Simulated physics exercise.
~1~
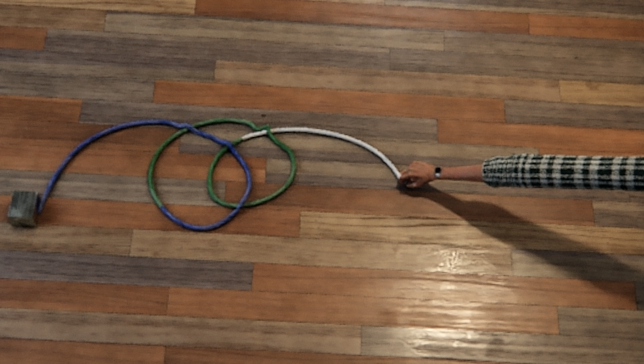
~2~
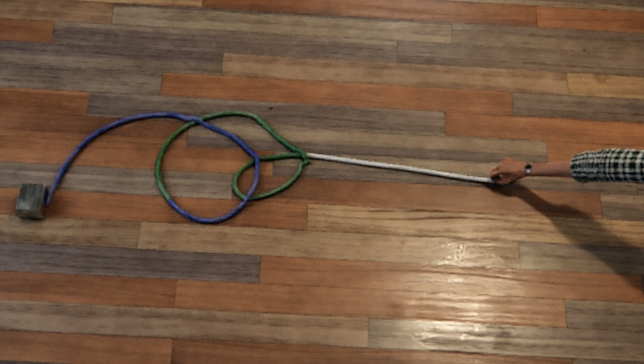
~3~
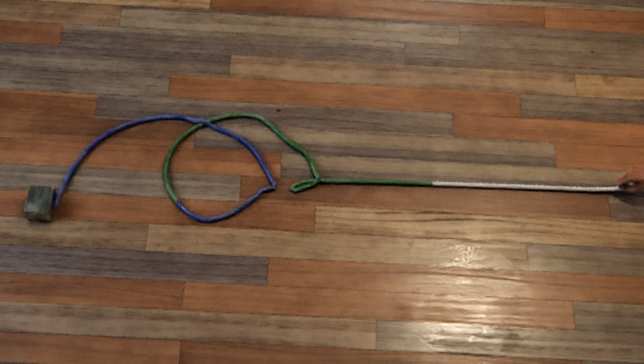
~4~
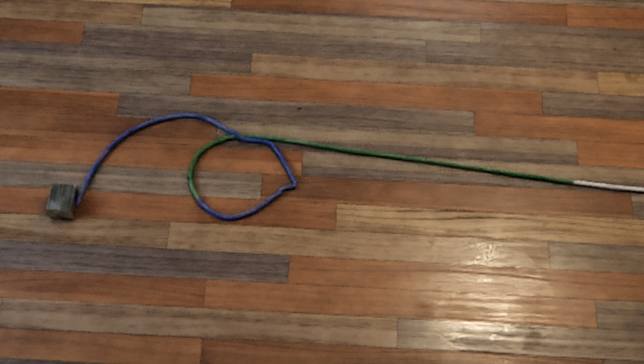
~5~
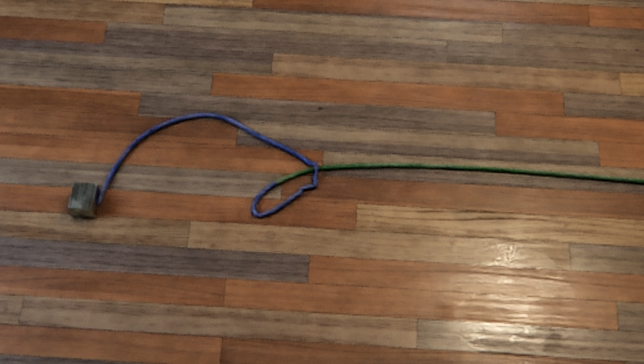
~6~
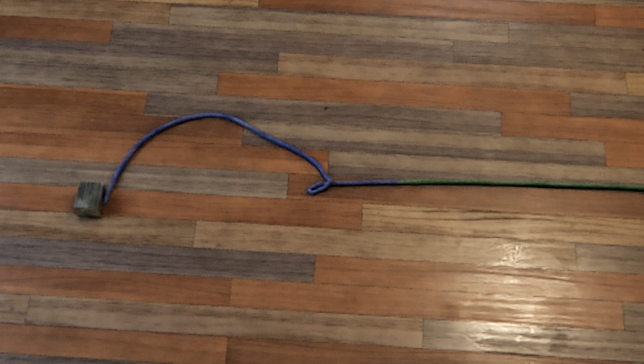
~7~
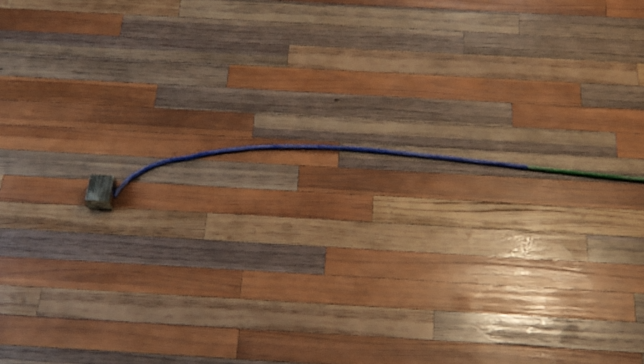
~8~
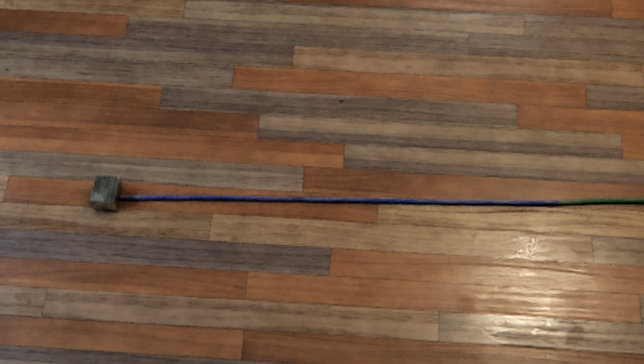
On a wooden plank floor, a hand in a checked sleeve pulls the white end of a looped blue, green and white rope rightward out of view, and the loops shrink and slip open until the rope stretches straight from a small grey block at left.
